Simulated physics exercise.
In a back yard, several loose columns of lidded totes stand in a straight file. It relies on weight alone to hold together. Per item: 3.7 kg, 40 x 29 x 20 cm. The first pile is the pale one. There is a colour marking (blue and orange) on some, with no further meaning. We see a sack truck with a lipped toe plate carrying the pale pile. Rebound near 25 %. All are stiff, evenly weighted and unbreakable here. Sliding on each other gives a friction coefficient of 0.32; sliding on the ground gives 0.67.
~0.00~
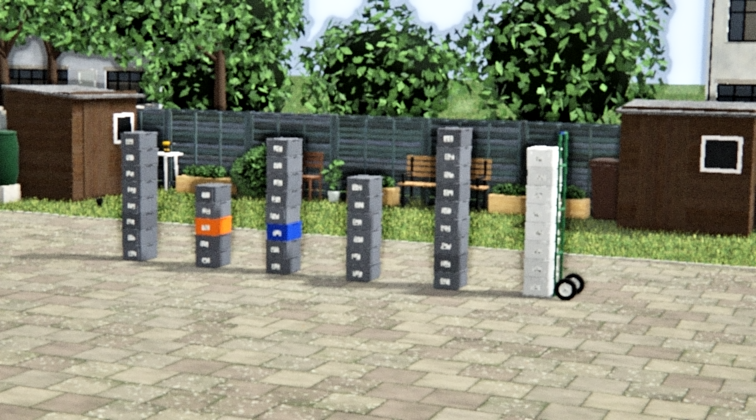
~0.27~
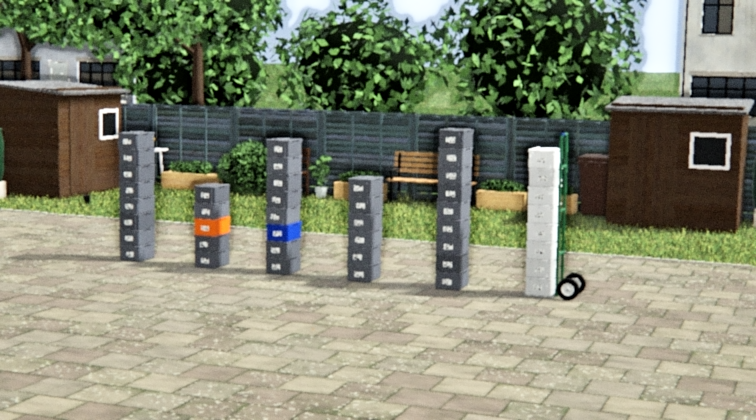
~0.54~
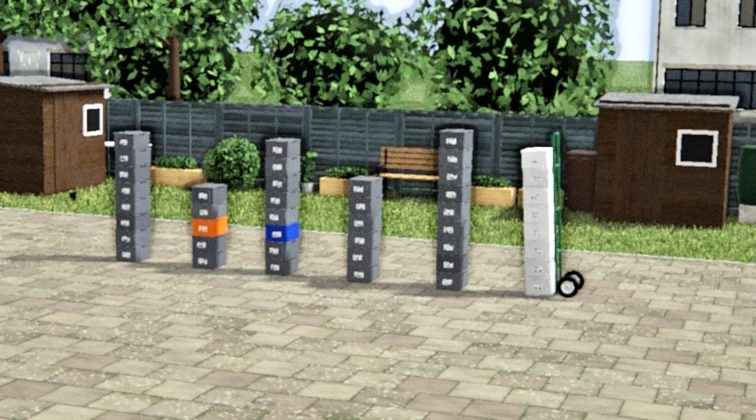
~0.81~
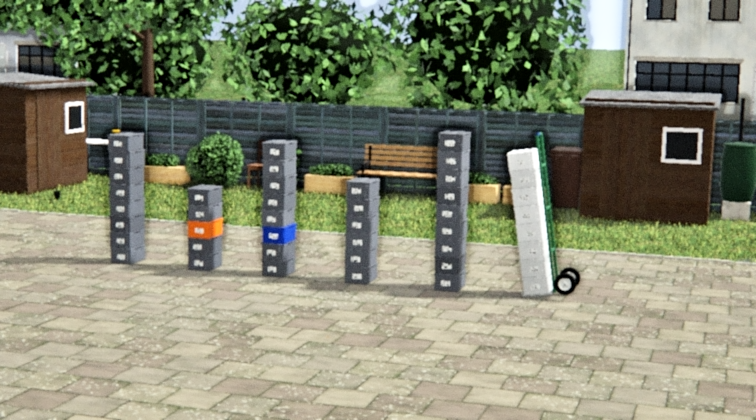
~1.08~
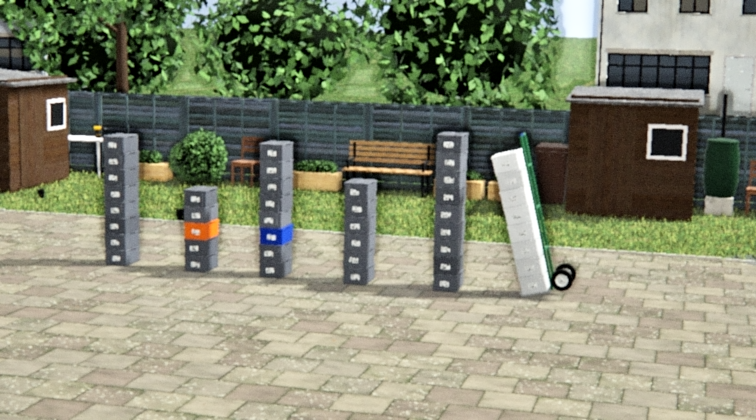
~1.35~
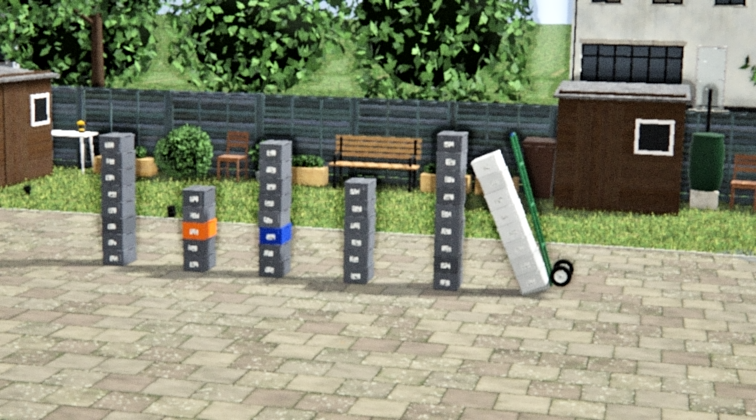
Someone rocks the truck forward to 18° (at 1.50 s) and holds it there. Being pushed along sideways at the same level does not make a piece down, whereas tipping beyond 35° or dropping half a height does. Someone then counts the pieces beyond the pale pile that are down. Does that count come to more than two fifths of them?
Yes.
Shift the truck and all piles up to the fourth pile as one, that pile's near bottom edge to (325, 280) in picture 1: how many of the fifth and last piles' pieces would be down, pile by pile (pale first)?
In that case fifth pile 4 and last pile 0.
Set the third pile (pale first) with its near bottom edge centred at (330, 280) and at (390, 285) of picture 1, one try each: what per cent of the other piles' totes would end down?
About 90 and 60 per cent.
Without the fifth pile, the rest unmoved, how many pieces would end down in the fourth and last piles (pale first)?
The fourth pile would have 7 down and the last pile 0.
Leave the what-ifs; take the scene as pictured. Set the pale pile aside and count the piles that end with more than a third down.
In total, 4.
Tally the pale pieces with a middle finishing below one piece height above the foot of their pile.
Pale pieces: 4.
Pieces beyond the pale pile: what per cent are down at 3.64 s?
By then, 60 per cent.
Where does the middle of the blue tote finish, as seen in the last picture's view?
Roughly at (247, 260).
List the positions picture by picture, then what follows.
In the first picture (each place is the centre of the face we see best; the camera moves round a little), truck frame (559, 167) 0° forward; blue tote (277, 233); orange tote (205, 227); the others all in place.
In the second picture, truck frame (560, 168) 0° forward; blue tote (277, 233).
In the third picture, truck frame (554, 167) 4° forward, top of the pale pile leaning 4°; blue tote (276, 234); the others all in place.
In the fourth picture, truck frame (541, 167) 9° forward, top of the pale pile leaning 9°; blue tote (273, 236); the others all in place.
In the fifth picture, truck frame (527, 167) 14° forward, top of the pale pile leaning 14°; blue tote (271, 237); the others all in place.
In the sixth picture, truck frame (519, 166) 17° forward, top of the pale pile leaning 23°; blue tote (270, 236); orange tote (193, 231); the others all in place.
By 1.76 s, 8 of the pale pile down; none of the 36 other totes down, 9 disturbed.
By 2.28 s, 8 of the pale pile down; 5 of the 36 other totes down.
By 2.84 s, 7 of the pale pile down; 14 of the 36 other totes down; blue tote moved 55 mm.
By 3.64 s, 7 of the pale pile down; 22 of the 36 other totes down; blue tote on its side; orange tote tilted 6°.
When it is over (4.5 s), 7 of the pale pile down; 24 of the 36 other totes down; blue tote on its side; orange tote tilted 43°, 10 cm lower. That is 67 per cent. In pixels of the last frame, middles, blue tote near (247, 260), orange tote near (167, 234).
